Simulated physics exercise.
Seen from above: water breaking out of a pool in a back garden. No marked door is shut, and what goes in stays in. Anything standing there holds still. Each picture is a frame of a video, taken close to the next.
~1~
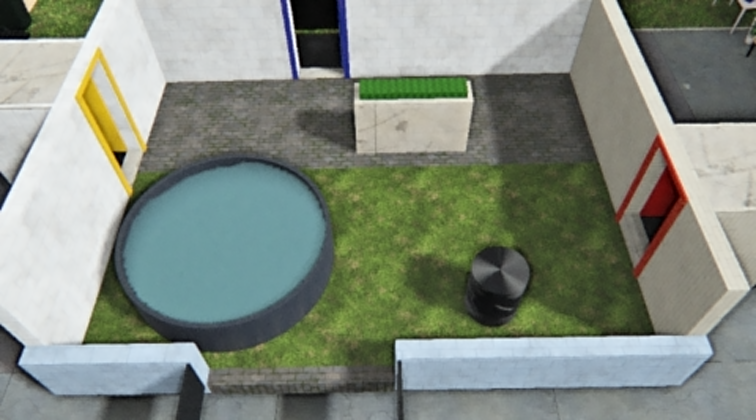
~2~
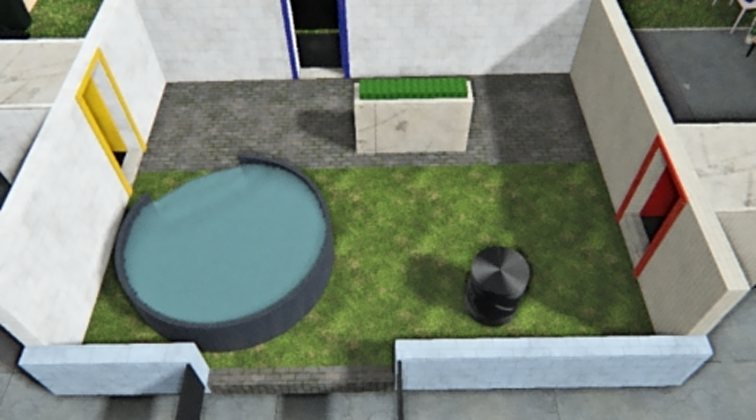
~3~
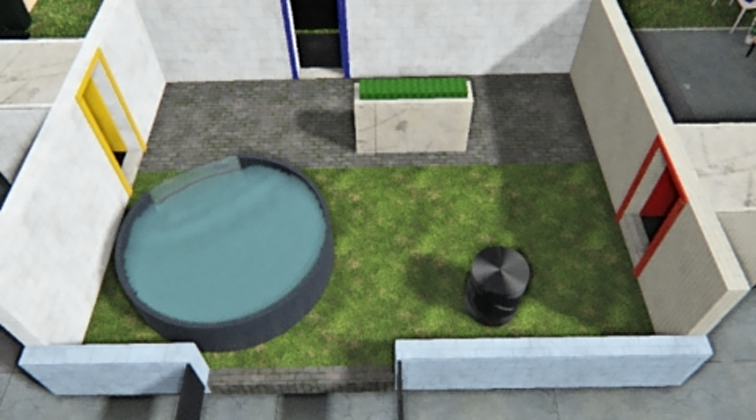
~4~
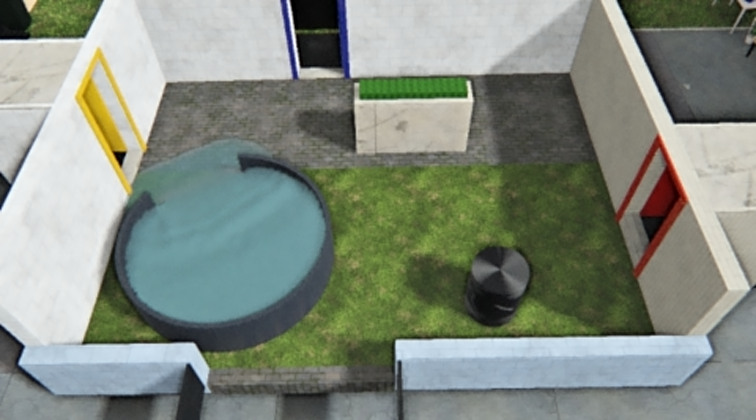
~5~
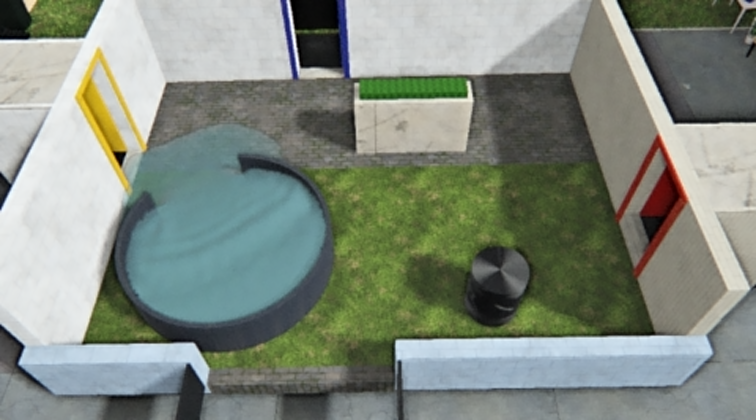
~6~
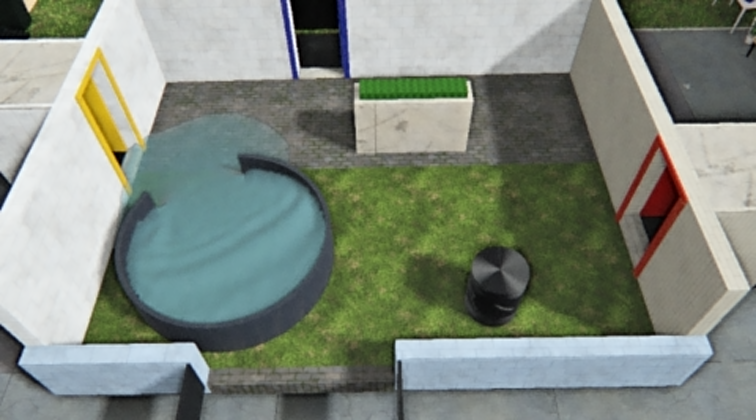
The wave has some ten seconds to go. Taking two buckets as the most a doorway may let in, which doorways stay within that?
Outcome: The red door keeps it to two buckets; the yellow door lets in beyond two buckets; the blue door lets in beyond two buckets.
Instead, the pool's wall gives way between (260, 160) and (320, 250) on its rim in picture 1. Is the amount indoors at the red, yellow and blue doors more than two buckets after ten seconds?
In order, red door remains short of it, yellow door remains short of it, blue door overshoots the limit.
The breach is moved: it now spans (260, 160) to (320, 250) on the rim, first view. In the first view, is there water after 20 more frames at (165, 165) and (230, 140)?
The first spot is spared, the second spared.
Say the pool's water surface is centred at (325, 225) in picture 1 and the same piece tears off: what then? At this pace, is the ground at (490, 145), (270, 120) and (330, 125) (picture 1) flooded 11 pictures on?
The three spots read left dry, swamped, swamped.
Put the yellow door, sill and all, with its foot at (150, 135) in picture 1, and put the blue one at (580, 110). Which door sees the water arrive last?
I'd go with the red door.
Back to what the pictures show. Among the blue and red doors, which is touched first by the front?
That's the blue one.
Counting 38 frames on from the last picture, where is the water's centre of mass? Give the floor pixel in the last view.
Near pixel (292, 175).
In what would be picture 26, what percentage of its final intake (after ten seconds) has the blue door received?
Around 30 percent.
A moment on, water covers 20 % of the floor; the red door not reached, the yellow door over two buckets in, the blue door not reached.
Next, water covers 20 % of the floor; the red door not reached, the yellow door far over two buckets in, the blue door wet at the sill, nothing in.
Then, water covers 35 % of the floor; the red door not reached, the yellow door far over two buckets in, the blue door under two buckets in.
Later, water covers 65 % of the floor; the red door not reached, the yellow door far over two buckets in, the blue door over two buckets in.
In the end, water covers 100 % of the floor; the red door wet at the sill, nothing in, the yellow door far over two buckets in, the blue door over two buckets in.
